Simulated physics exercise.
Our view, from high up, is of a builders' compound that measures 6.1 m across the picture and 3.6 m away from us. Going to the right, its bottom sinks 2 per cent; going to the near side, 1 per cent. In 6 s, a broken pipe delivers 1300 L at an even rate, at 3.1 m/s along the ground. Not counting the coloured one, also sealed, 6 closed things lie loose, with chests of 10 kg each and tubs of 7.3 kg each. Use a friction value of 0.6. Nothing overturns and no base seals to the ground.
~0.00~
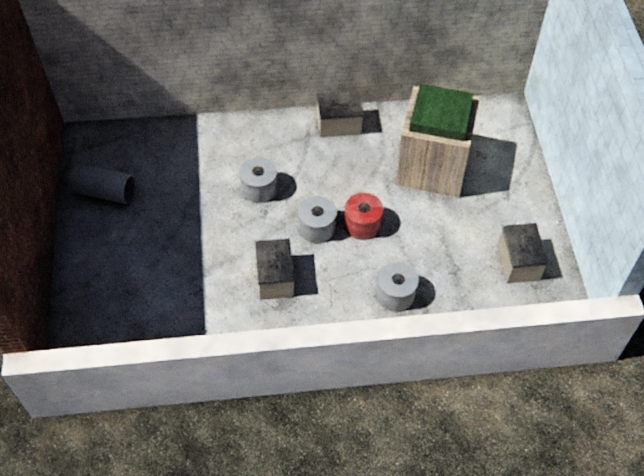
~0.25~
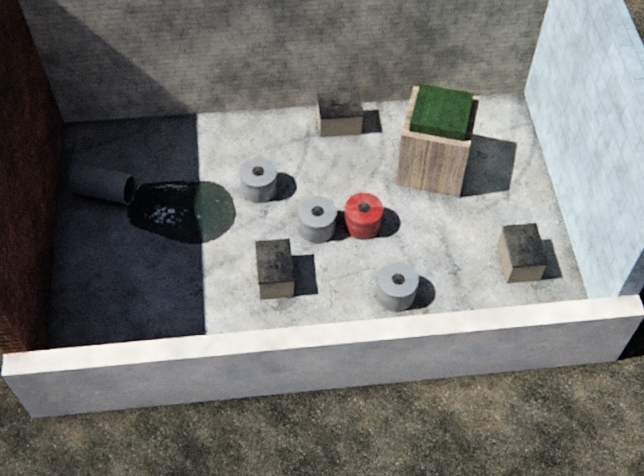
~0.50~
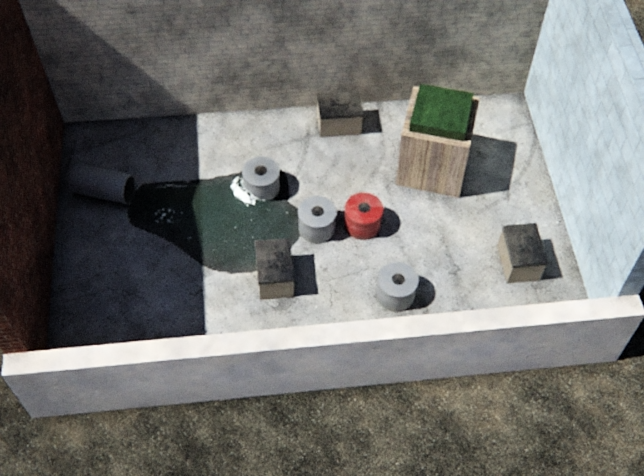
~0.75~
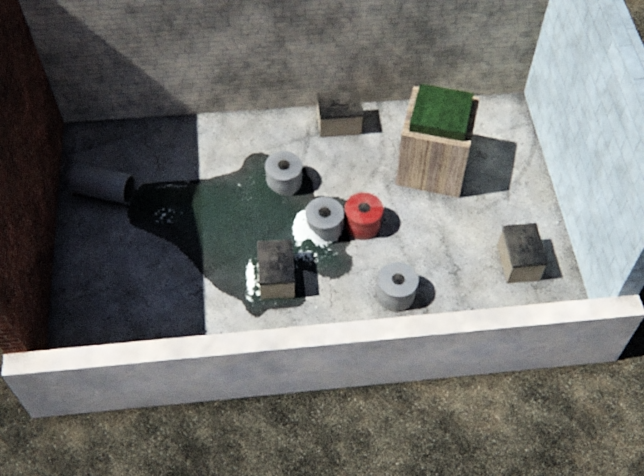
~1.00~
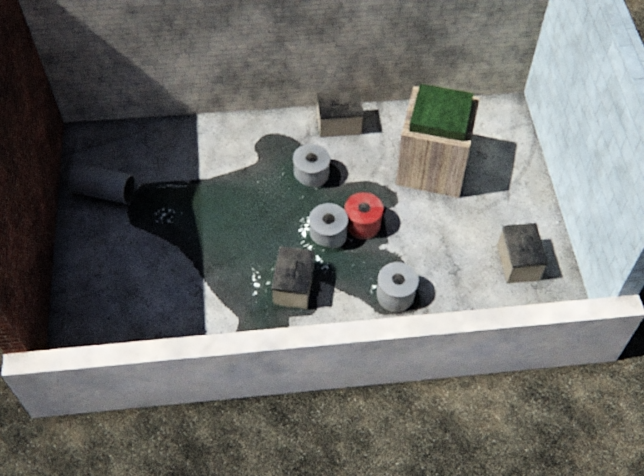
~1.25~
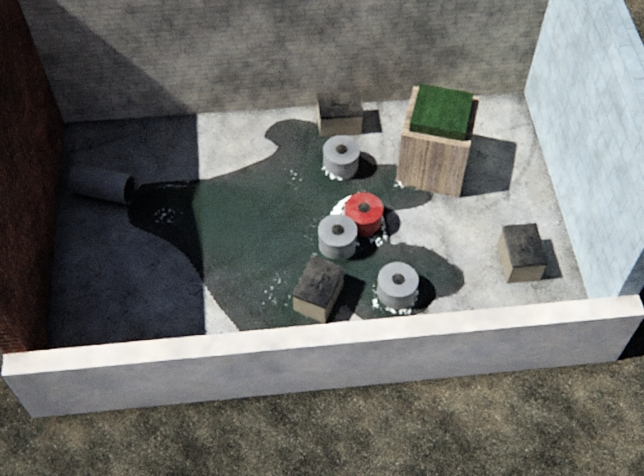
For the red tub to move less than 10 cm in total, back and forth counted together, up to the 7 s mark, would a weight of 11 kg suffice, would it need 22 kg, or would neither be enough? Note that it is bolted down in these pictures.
Neither weight is enough.
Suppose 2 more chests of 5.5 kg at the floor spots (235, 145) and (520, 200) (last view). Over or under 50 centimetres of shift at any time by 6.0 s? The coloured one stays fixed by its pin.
Within, then beyond.
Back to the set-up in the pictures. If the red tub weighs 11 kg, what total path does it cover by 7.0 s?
Some 350 centimetres of travel in total.
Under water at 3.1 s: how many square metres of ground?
Roughly 13 m2.
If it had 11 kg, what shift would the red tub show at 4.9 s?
Displacement near 150 cm.
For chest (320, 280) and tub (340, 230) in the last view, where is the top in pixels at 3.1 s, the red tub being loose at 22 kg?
Somewhere around (527, 291) and (537, 264).
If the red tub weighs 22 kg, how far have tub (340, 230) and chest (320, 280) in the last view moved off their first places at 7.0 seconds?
The first is off by 300 cm, the second by 300 cm.
After 1.8 s the red tub would be 91 cm from its start with 11 kg and 30 cm from its start with 22 kg; 7 cm of water round it then.
After 3.1 s the red tub would be 192 cm from its start with 11 kg and 59 cm from its start with 22 kg; 7 cm of water round it then.
After 4.9 s the red tub would be 175 cm from its start with 11 kg and 98 cm from its start with 22 kg; 12 cm of water round it then.
After 7.0 s the red tub would be 203 cm from its start with 11 kg and 179 cm from its start with 22 kg; 18 cm of water round it then.
